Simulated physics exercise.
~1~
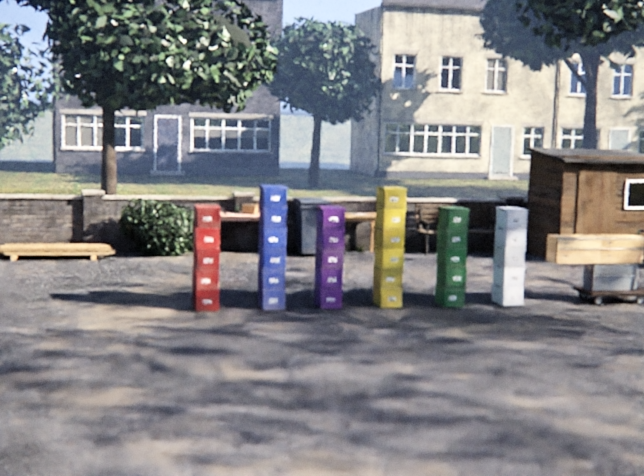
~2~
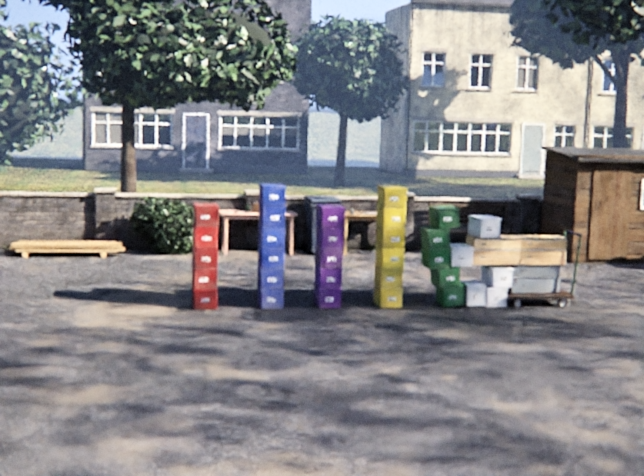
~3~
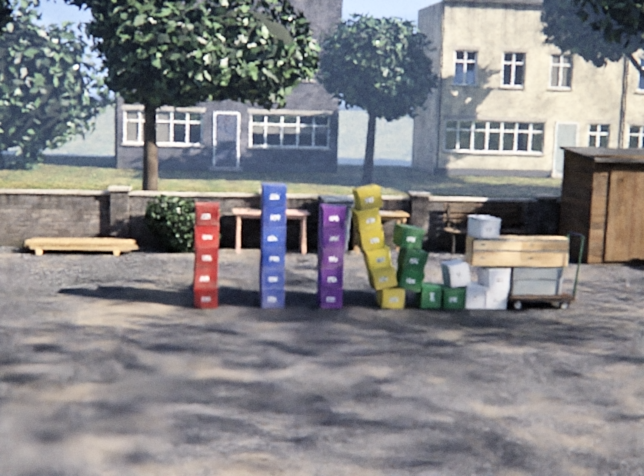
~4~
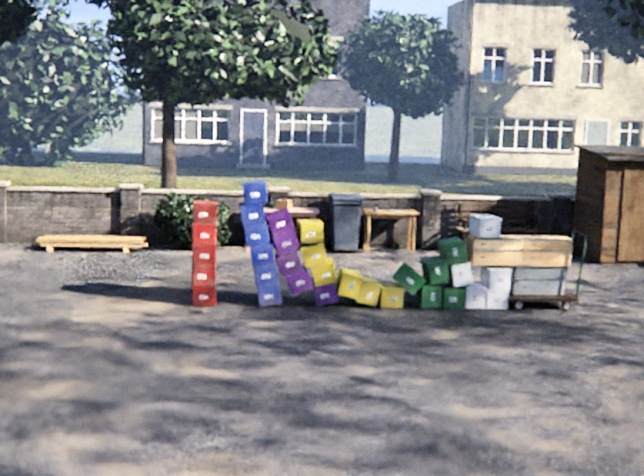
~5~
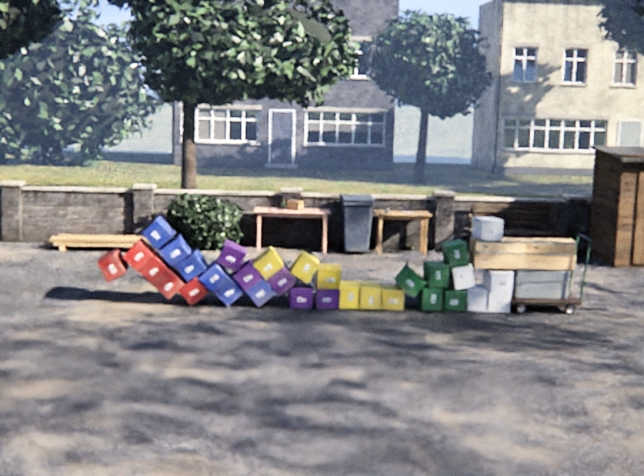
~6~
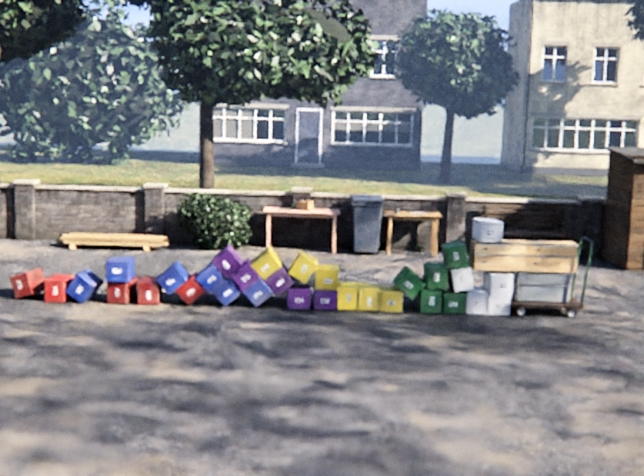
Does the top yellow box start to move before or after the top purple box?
It starts before. The top yellow box is already shifting left while the top purple box is still in its place, and the purple one moves afterwards.
